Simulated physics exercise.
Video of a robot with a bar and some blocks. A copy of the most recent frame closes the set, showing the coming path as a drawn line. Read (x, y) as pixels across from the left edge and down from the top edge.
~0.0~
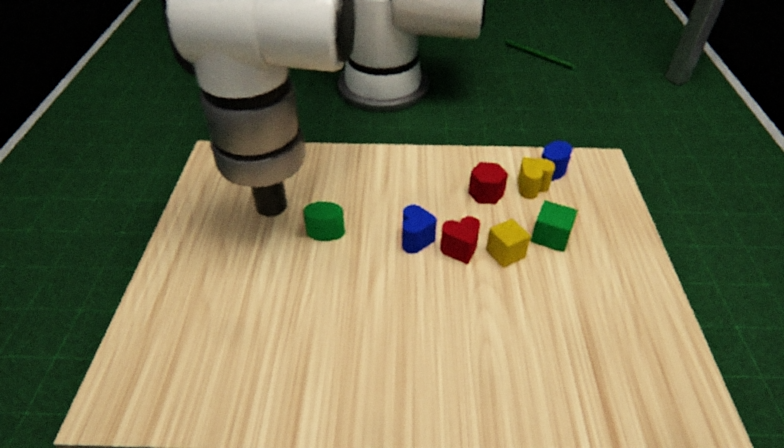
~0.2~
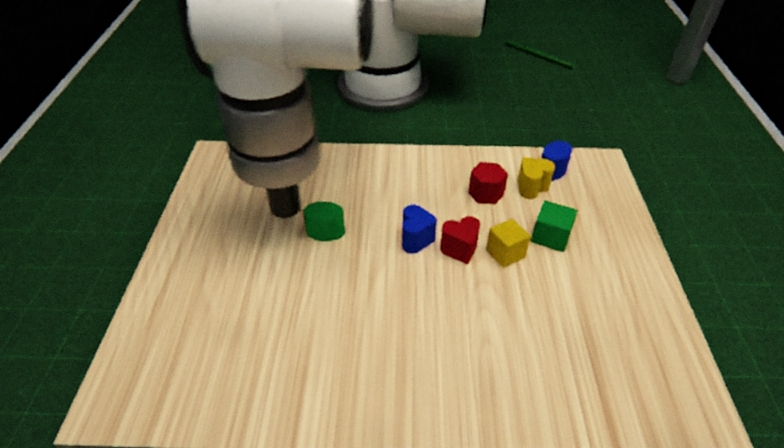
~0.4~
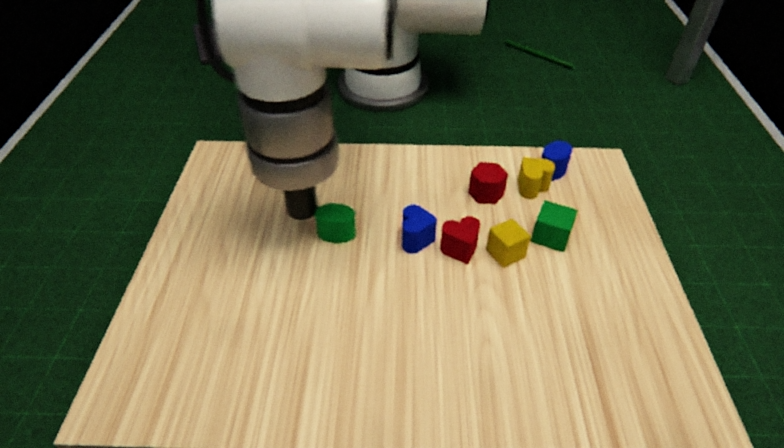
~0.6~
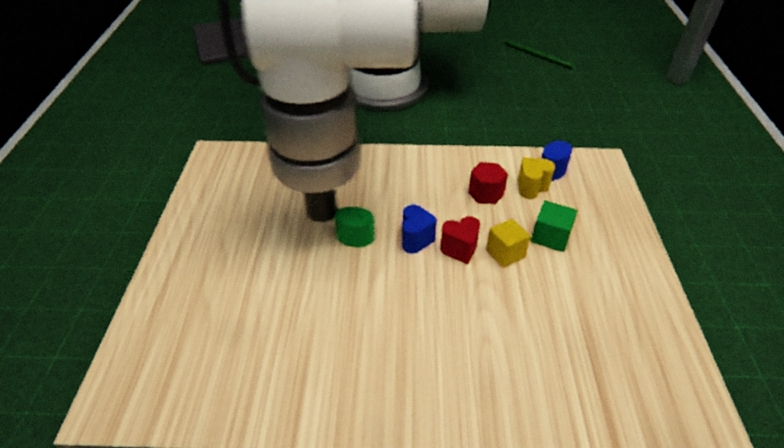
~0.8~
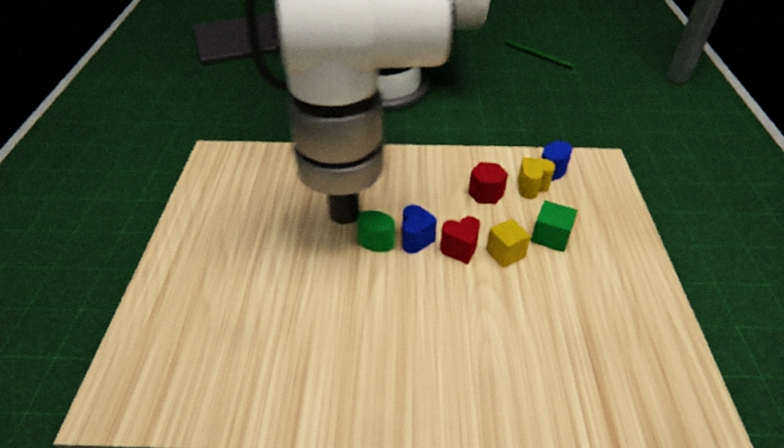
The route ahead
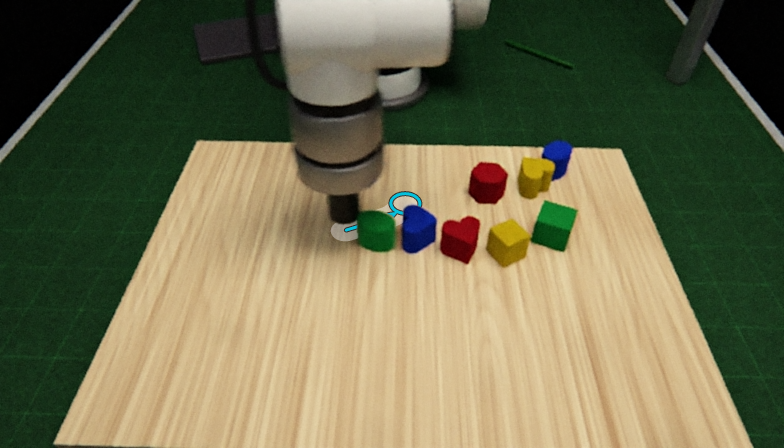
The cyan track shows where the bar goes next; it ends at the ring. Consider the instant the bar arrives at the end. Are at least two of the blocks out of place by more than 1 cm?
Short answer: No.
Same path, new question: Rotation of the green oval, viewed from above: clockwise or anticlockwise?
It turns clockwise.
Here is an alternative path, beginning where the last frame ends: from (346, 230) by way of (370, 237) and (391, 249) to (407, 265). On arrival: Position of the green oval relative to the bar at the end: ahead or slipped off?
Still leading.
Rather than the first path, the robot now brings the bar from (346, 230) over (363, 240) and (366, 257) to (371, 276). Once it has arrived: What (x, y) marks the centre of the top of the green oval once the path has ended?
About (405, 242).
Drawn move, from (346, 230) by way of (369, 223) and (391, 216) to (405, 203).
The first path, step by step. Halfway along, bar (380, 204); green oval (393, 221), turned 50° clockwise; blue heart block (421, 219), turned 15° anticlockwise.
At the end, bar (406, 187); green oval (393, 221), turned 50° clockwise; blue heart block (421, 219), turned 15° anticlockwise; red heart block still.
